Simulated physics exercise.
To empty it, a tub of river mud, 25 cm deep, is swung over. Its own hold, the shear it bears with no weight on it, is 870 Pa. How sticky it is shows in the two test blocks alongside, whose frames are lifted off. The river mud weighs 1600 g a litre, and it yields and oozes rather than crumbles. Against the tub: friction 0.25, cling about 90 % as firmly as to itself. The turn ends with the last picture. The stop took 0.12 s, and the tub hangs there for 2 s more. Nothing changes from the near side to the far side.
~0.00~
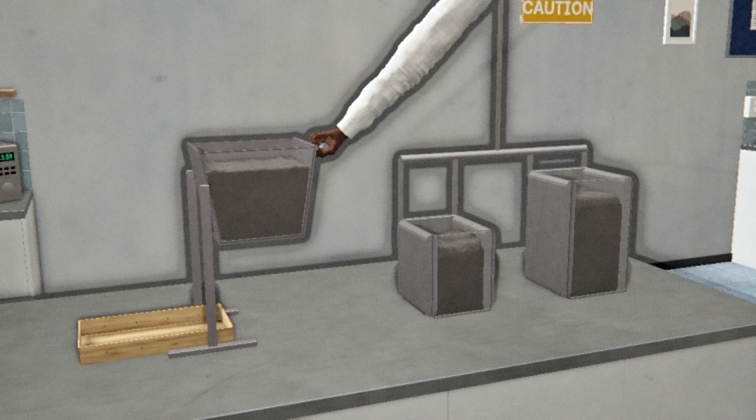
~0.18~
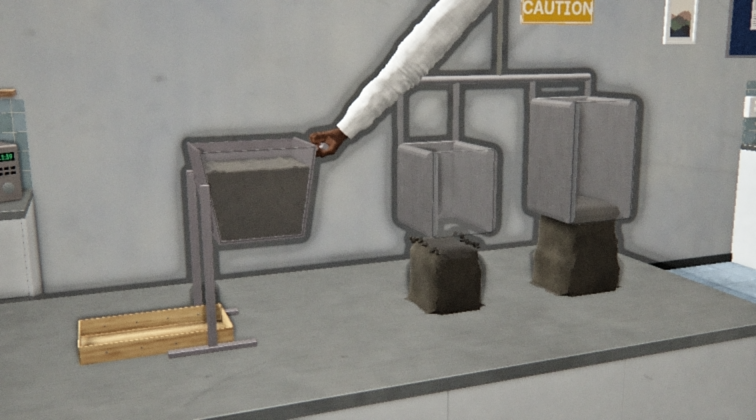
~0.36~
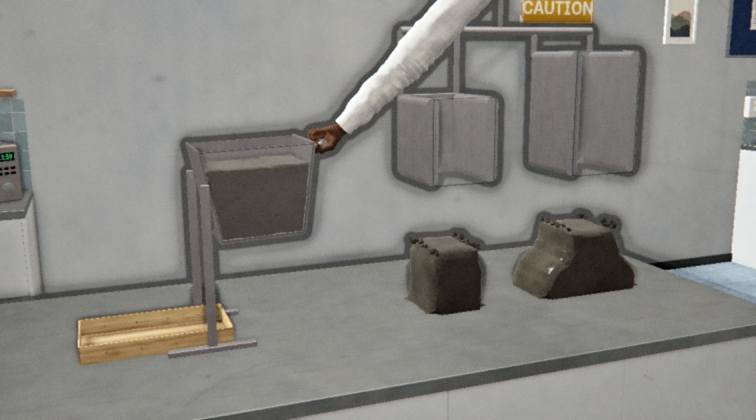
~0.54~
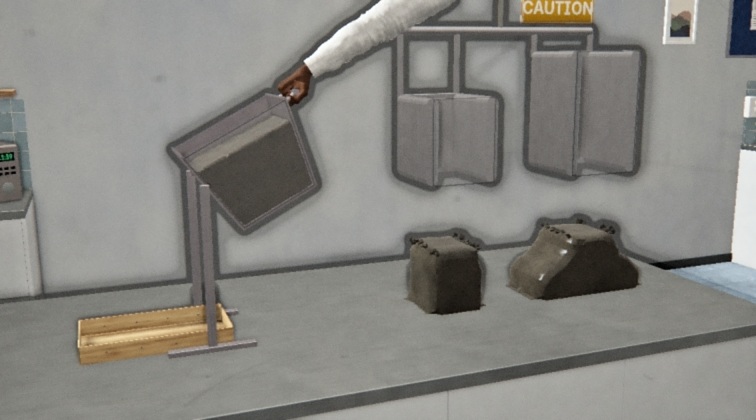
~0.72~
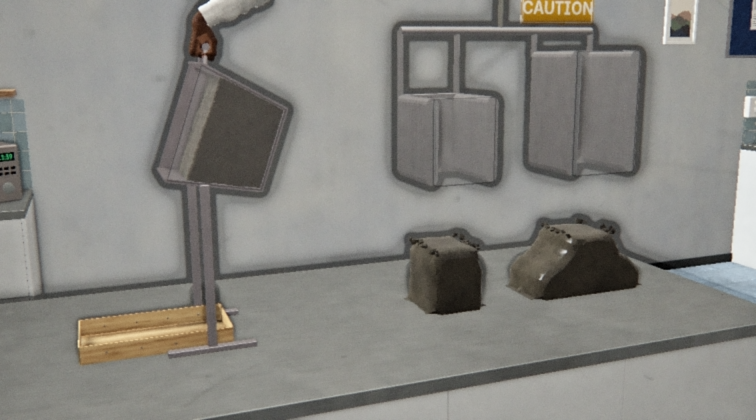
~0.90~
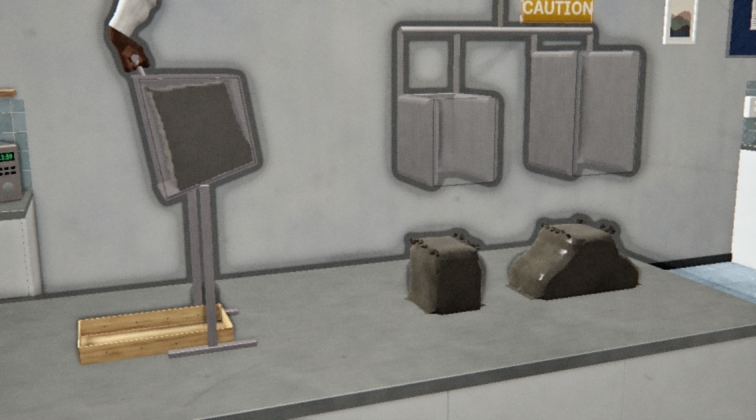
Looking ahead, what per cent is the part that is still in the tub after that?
Close to 0 per cent.
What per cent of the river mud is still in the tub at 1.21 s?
Some 35 per cent.
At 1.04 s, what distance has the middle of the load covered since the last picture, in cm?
About 8 cm.
After 1.04 s, the tub is at 99 degrees and holds 80 %.
After 1.21 s, the tub is at 99 degrees and holds 36 %.
After 1.38 s, the tub is at 99 degrees and holds 25 %.
After 1.55 s, the tub is at 99 degrees and holds 14 %.
After 2.90 s, the tub is at 99 degrees and holds 0 %.
